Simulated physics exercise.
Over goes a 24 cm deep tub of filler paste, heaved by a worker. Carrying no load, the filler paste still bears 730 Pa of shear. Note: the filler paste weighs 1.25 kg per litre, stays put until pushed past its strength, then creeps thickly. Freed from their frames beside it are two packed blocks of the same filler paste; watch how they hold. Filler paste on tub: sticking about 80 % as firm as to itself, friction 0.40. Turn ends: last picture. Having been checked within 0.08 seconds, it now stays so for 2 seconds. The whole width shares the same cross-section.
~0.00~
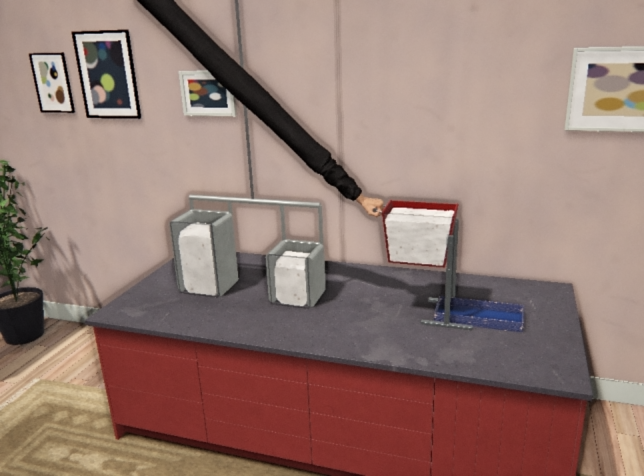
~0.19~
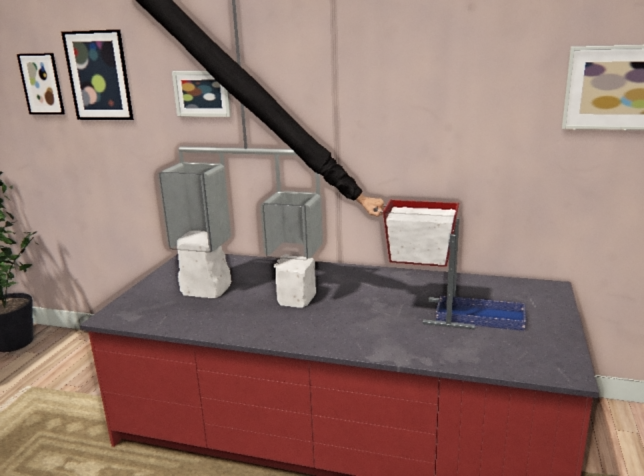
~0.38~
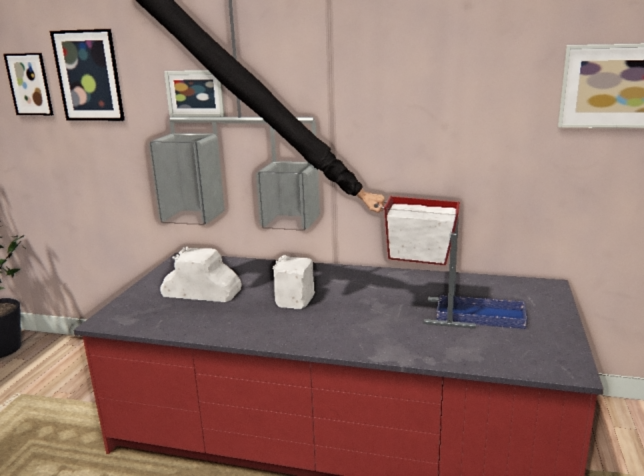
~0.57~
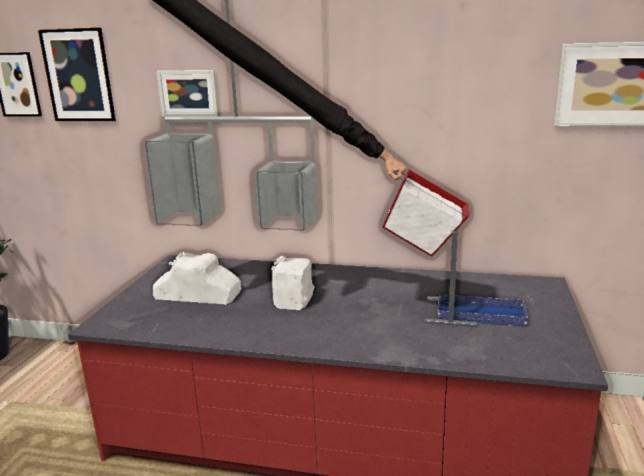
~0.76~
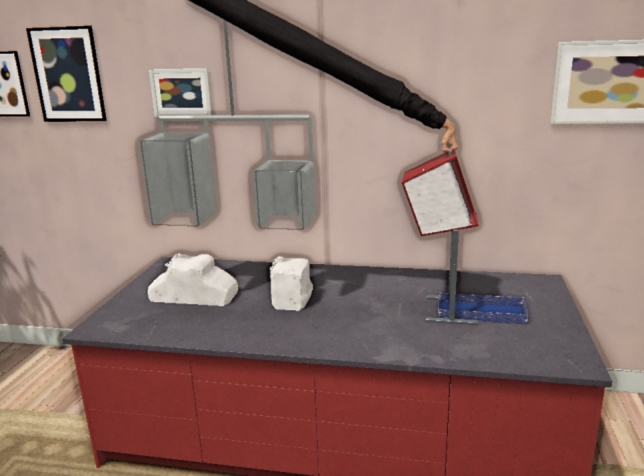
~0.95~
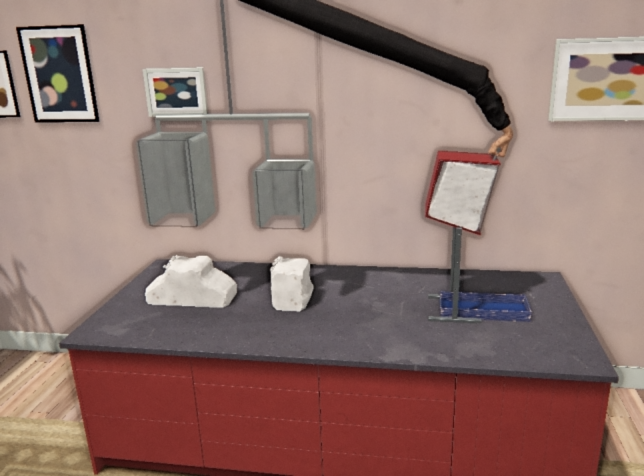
Grey boxes lifting off two white blocks, the left one slumping, then a black-sleeved arm turning a filled red tub onto its side.
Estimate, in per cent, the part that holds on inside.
The part holding on inside is about 0 %.
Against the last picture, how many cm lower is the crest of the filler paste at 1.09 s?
I reckon it's close to 7 cm.
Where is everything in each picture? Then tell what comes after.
Handle-side rim at (384, 212), tilt 0 degrees; highest point of the filler paste at (442, 223); test blocks 35 cm, 23 cm high (left to right), in the first picture.
Handle-side rim at (385, 212), tilt 0 degrees; highest point of the filler paste at (444, 222); test blocks 32 cm, 22 cm high (left to right), in the second picture.
Handle-side rim at (386, 208), tilt 3 degrees; highest point of the filler paste at (391, 216); test blocks 23 cm, 22 cm high (left to right), in the third picture.
Handle-side rim at (406, 180), tilt 30 degrees; highest point of the filler paste at (406, 189); test blocks 21 cm, 22 cm high (left to right), in the fourth picture.
Handle-side rim at (456, 159), tilt 70 degrees; highest point of the filler paste at (448, 165); test blocks 21 cm, 22 cm high (left to right), in the fifth picture.
Handle-side rim at (499, 165), tilt 101 degrees; highest point of the filler paste at (453, 163); test blocks 21 cm, 22 cm high (left to right), in the sixth picture.
By 1.09 s, the tub is at 101 degrees and holds 67 %.
By 1.26 s, the tub is at 101 degrees and holds 23 %.
By 1.43 s, the tub is at 101 degrees and holds 0 %.
By 1.60 s, the tub is at 101 degrees and holds 0 %.
By 2.95 s, at the end, the tub is at 101 degrees and holds 0 %.
